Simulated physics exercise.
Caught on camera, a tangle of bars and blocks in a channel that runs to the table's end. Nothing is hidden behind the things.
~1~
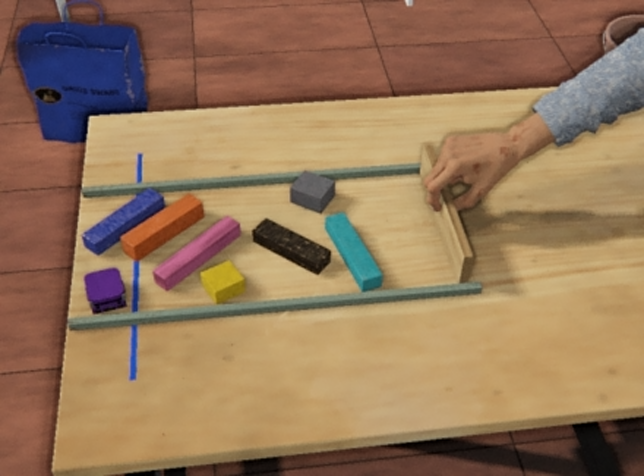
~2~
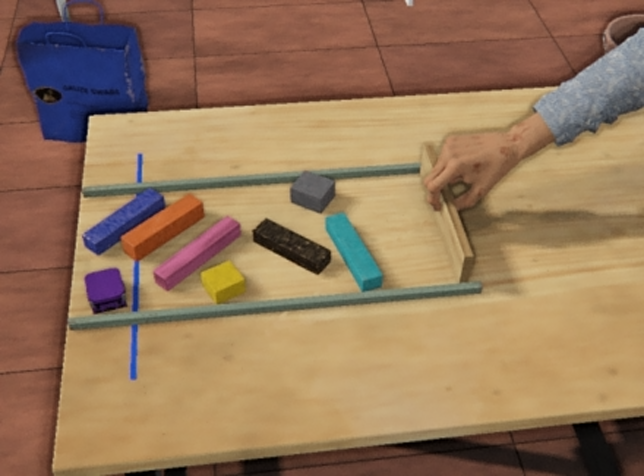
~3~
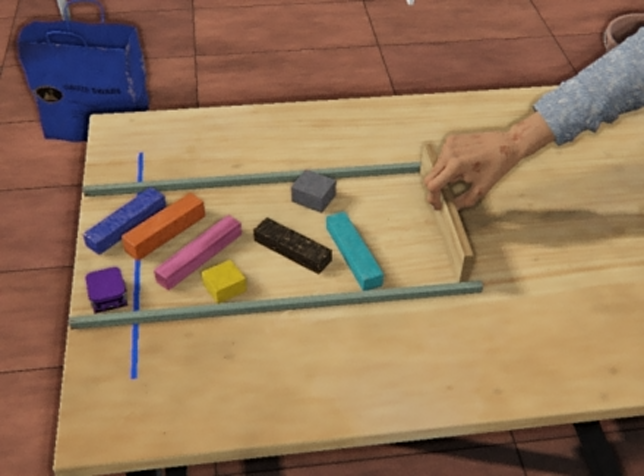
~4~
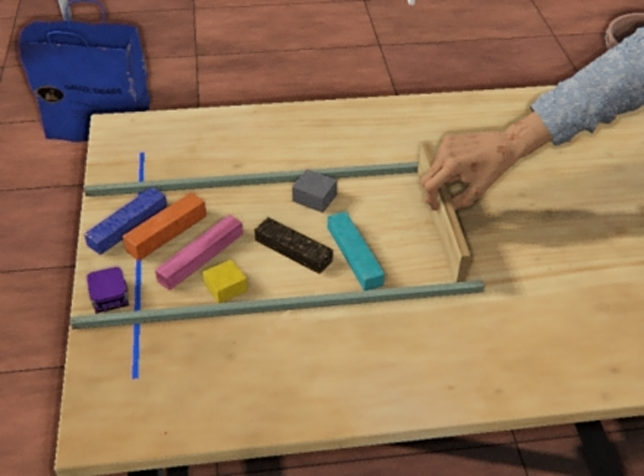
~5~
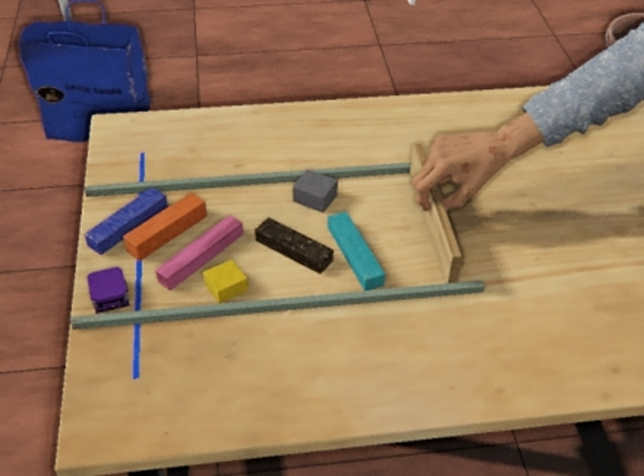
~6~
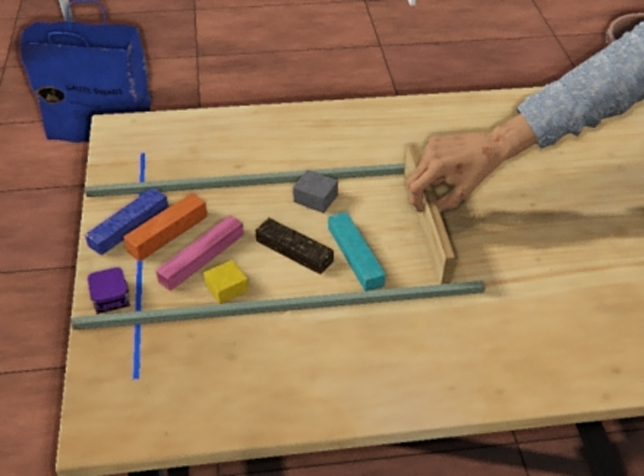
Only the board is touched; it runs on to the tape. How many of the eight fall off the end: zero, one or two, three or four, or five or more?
As it turns out, the number that fall off is three or four.
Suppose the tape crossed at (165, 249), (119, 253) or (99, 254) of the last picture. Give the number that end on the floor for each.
Down on the floor: 2, 5 and 6.
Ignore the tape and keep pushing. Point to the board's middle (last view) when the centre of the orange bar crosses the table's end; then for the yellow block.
For the orange bar at (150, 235), for the yellow block at (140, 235).
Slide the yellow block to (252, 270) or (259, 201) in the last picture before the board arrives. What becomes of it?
The yellow block does not fall; holds on.
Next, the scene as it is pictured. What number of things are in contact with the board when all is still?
In contact: 2.
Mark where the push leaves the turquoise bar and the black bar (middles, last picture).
About (128, 269), and the other about (105, 263).
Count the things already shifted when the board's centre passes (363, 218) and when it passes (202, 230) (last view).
1 and 8.
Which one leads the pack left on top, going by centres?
That is the yellow block.
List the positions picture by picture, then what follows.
The first frame shows purple case (106, 291); blue bar (125, 221); orange bar (164, 227); board (444, 212); tape (137, 252).
The second frame shows blue bar (125, 221); pink stick (199, 252).
The third frame shows orange bar (165, 226); black bar (292, 245).
The fourth frame shows purple case (108, 290); grey block (315, 191).
The fifth frame shows blue bar (127, 220); board (434, 211).
The sixth frame shows purple case (109, 291); blue bar (128, 221); orange bar (167, 226); board (427, 212); tape (140, 251).
Soon after, none off yet; purple case at rest near (109, 291); blue bar at rest near (128, 221); orange bar at rest near (167, 226).
Then, none off yet; purple case moved about its own width near (70, 299); blue bar moved a little near (92, 221); orange bar moved about its own width near (113, 222).
At rest, the number that fall off is three or four; fallen, pink stick, orange bar, blue bar and purple case.
